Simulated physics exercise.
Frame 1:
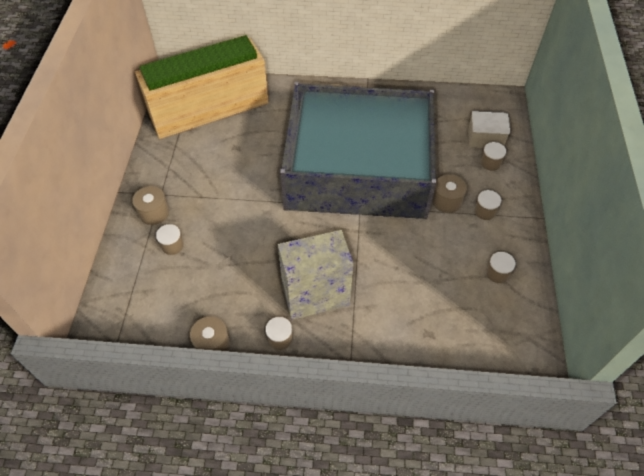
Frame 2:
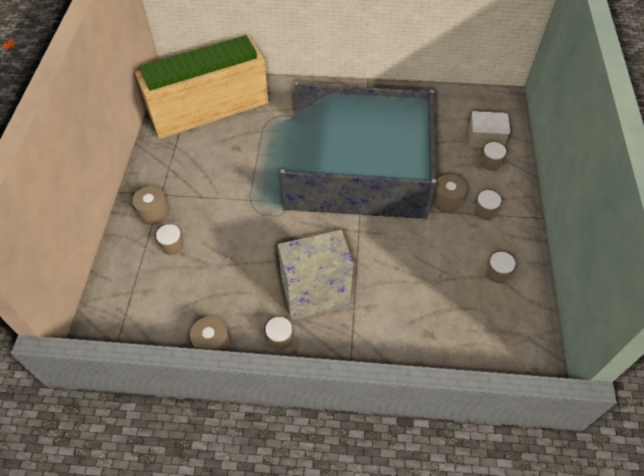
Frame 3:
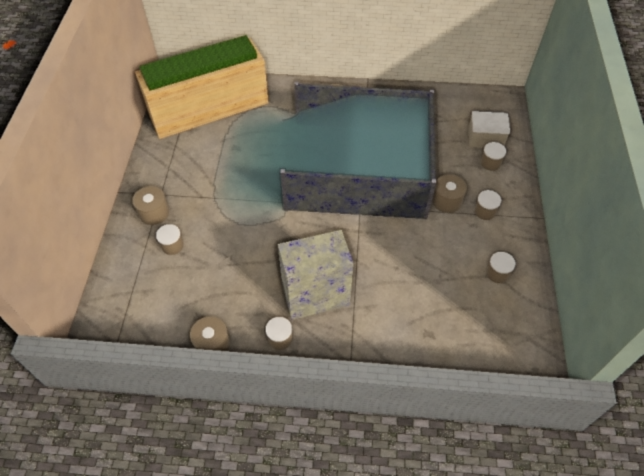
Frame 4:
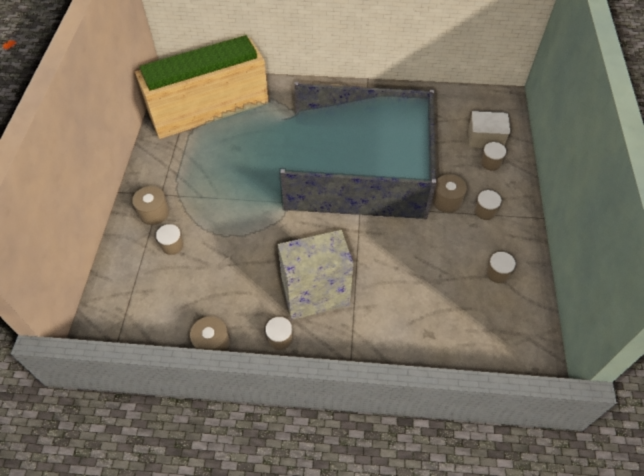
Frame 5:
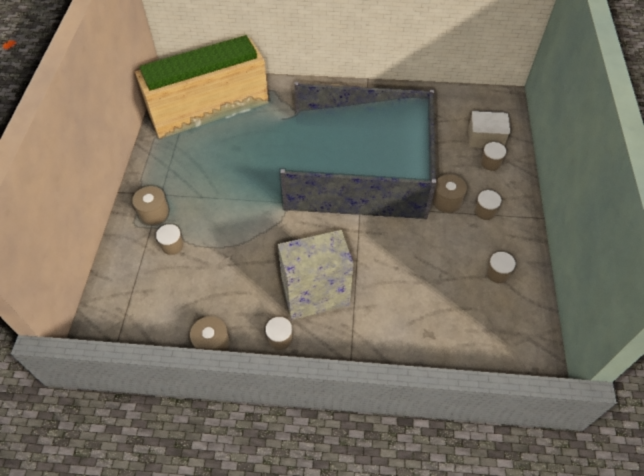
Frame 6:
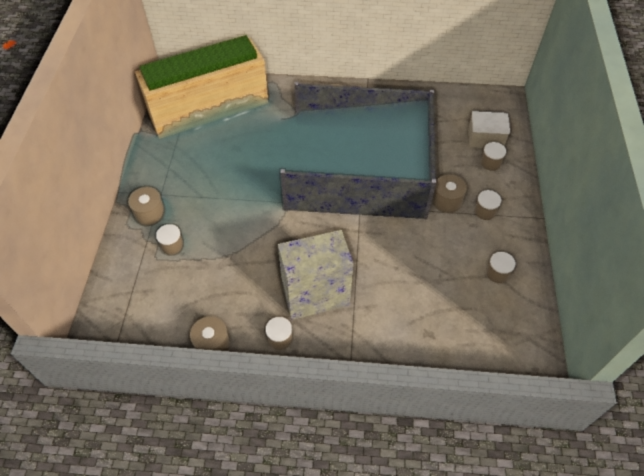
A paved court with a pinkish wall at left and a green one at right is seen from high above by a still camera. A green-topped wooden box stands at back left beside a dark, mottled tank of teal water, with a pale patterned block and small round containers around them. The tank's left side opens and water spreads leftward, laps the box, then surrounds a brown tub, which shifts slightly left.
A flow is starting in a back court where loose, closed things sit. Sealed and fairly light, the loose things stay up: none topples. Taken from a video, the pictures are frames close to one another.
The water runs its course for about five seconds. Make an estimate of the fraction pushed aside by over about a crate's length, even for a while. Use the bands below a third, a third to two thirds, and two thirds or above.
It falls a third to two thirds.
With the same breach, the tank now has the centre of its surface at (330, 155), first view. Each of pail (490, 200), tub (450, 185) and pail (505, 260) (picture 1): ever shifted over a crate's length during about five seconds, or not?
Lab note - in sequence: Less than that; less than that; less than that.
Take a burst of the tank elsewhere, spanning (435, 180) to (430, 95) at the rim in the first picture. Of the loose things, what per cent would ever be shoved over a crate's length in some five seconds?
About 80 per cent.
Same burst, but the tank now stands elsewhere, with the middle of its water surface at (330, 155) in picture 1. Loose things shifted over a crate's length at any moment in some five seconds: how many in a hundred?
By my count it is some 50 %.
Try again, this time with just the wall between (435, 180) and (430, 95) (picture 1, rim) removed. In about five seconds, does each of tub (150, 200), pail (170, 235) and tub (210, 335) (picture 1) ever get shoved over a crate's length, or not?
The first: Never got that far; the second: Never got that far; the third: Got that far.
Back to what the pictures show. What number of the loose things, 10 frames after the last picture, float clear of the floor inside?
The number is 2.
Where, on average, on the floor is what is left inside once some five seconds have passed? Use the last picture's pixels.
Near (427, 215).
A moment on, 0 of 10 are well off their spots; 0 afloat.
Next, 2 of 10 are well off their spots; 2 afloat.
Later, 4 of 10 are well off their spots; 1 afloat.
In the end, 4 of 10 are well off their spots, and 4 have been at some point; 3 afloat.
